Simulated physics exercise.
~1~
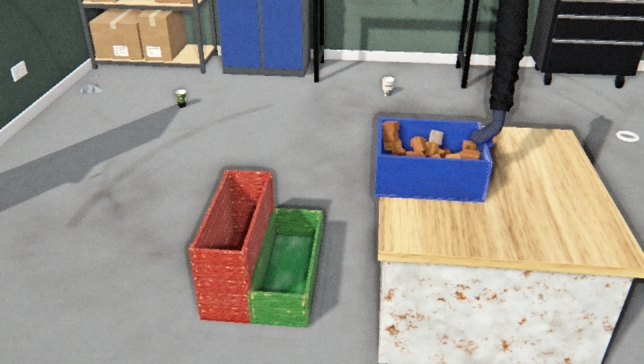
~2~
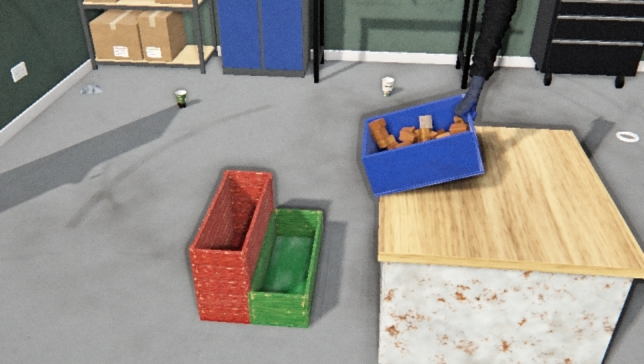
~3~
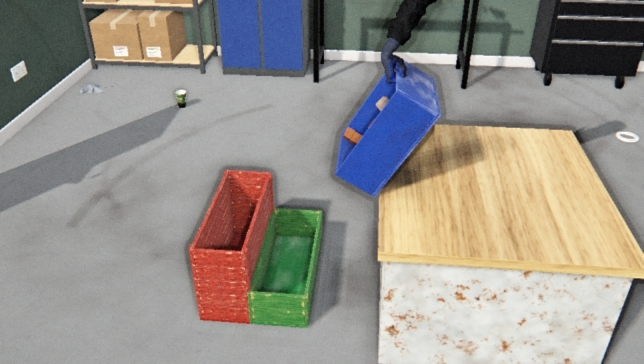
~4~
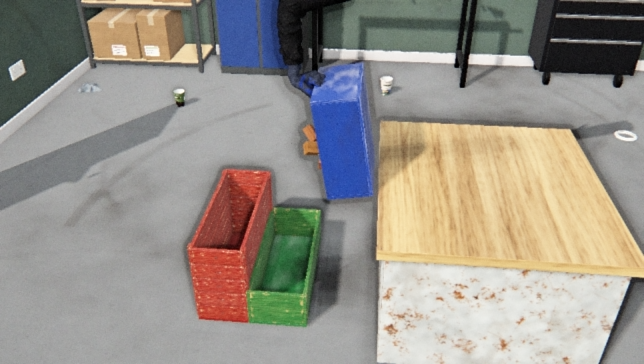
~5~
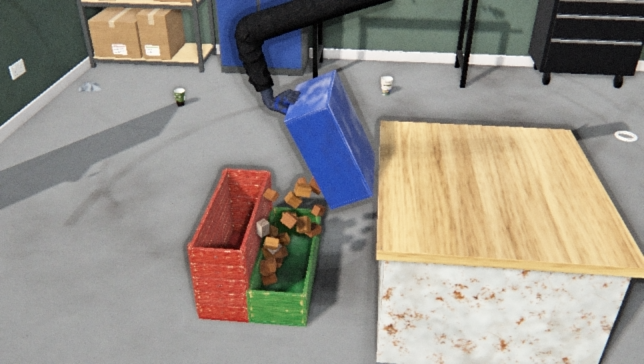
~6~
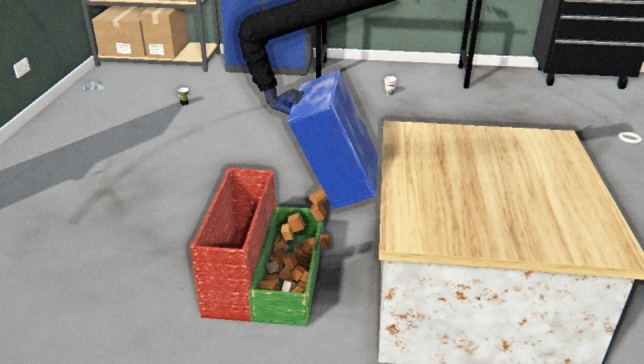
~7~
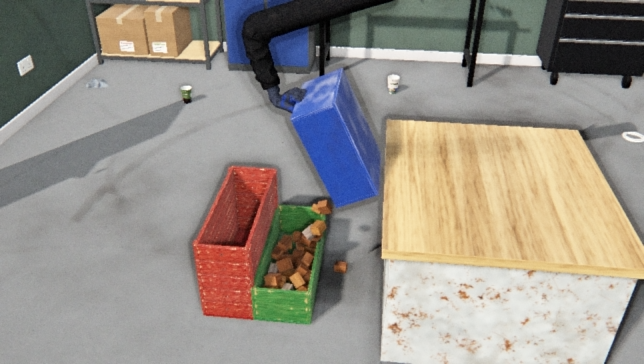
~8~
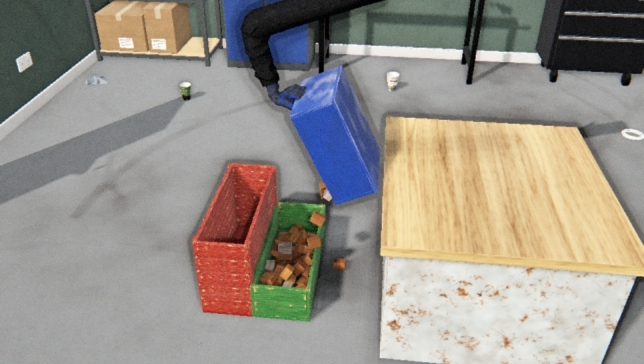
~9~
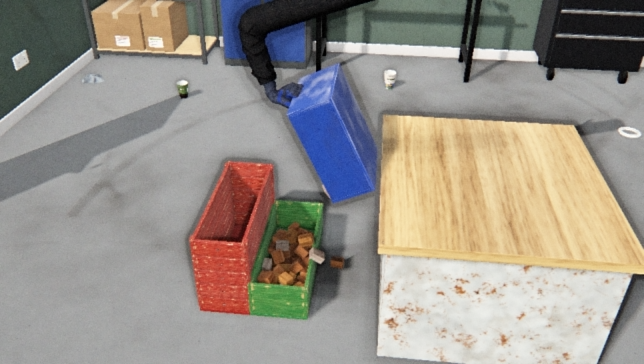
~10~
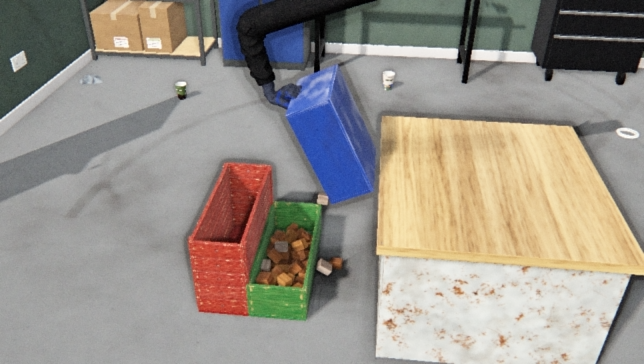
A blue tote full of brown blocks was tipped off the edge of a wooden-topped bench by a dark arm, and the blocks tumbled into the green box below, leaving the red bin empty and a few blocks on the floor beside the green one.
